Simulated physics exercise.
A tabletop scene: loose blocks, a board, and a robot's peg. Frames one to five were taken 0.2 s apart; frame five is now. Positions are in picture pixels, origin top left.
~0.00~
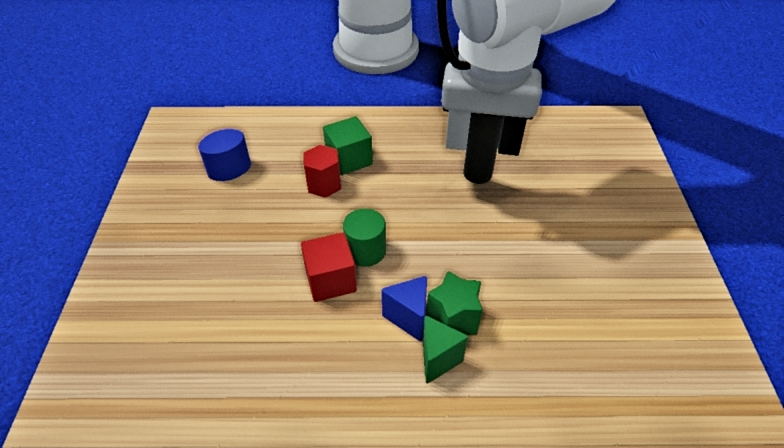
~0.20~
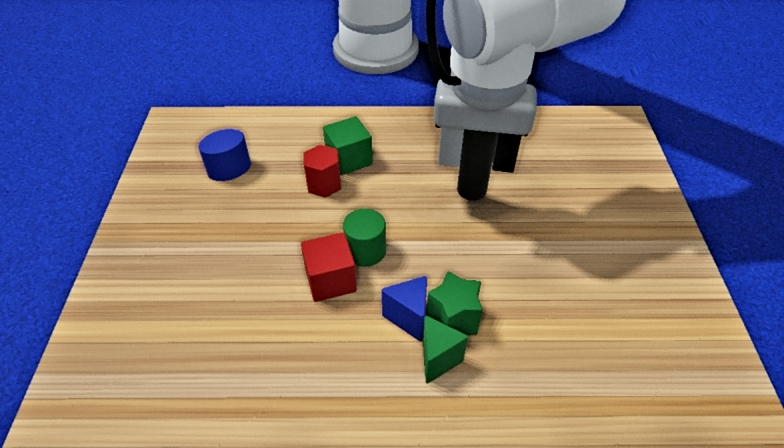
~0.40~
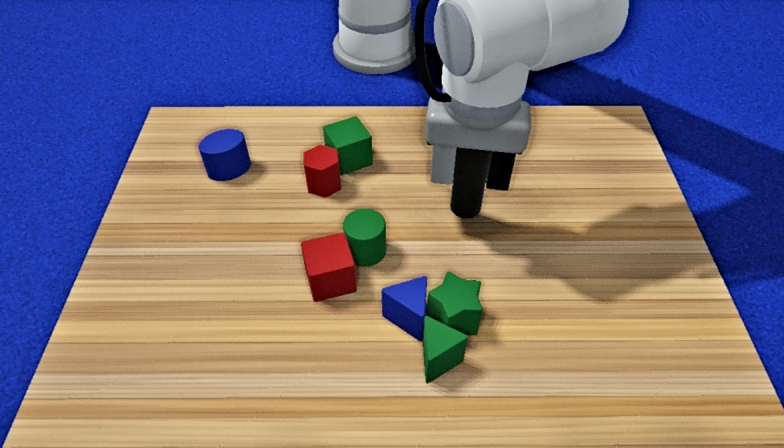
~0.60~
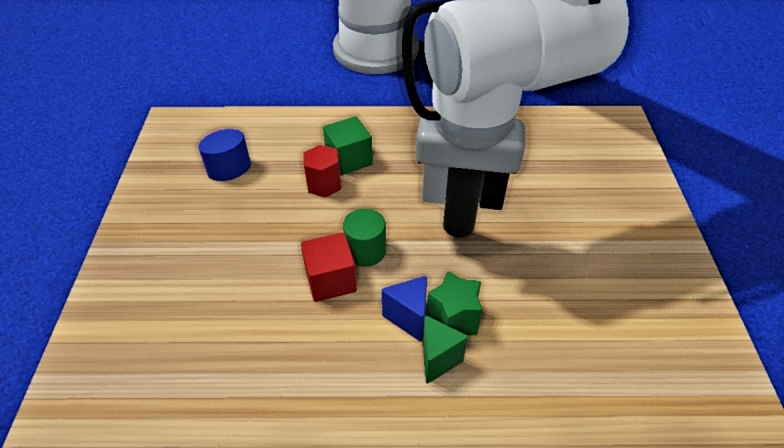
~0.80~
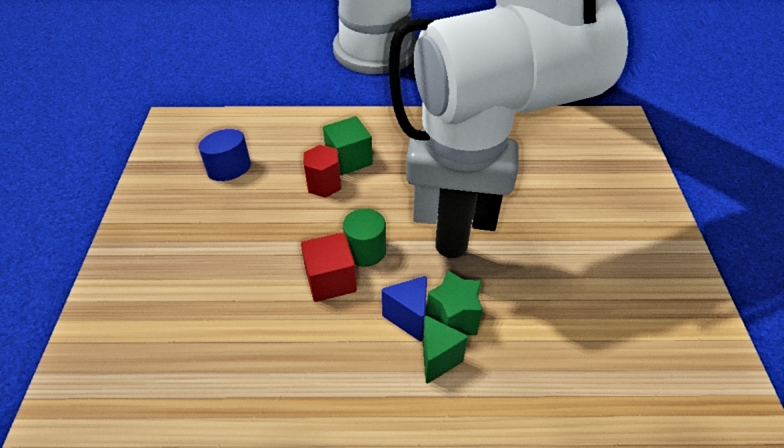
A robot arm moves its black peg toward the viewer and slightly left above still blocks.
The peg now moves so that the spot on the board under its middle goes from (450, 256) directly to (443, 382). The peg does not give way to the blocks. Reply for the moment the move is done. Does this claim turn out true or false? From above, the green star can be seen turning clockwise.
The claim does not hold.
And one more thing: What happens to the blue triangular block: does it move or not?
By the last moment, the blue triangular block will still be in its place.
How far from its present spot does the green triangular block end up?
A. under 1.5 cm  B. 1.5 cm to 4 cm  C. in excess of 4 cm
C: In excess of 4 cm.
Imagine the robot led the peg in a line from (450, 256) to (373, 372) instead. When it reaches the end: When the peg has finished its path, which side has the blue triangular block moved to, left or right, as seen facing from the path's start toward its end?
Shifted right.
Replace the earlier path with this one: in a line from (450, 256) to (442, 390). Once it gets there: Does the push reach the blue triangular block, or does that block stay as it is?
It is untouched.
On the path given first. One third of the way, peg (449, 285); green star (461, 306).
Two thirds of the way, peg (446, 326); green triangular block (438, 366), turned 15° clockwise; green star (475, 339), turned 55° anticlockwise.
At the end, peg (444, 373); blue triangular block in place; green triangular block (434, 390); green star (489, 366), turned 100° anticlockwise.
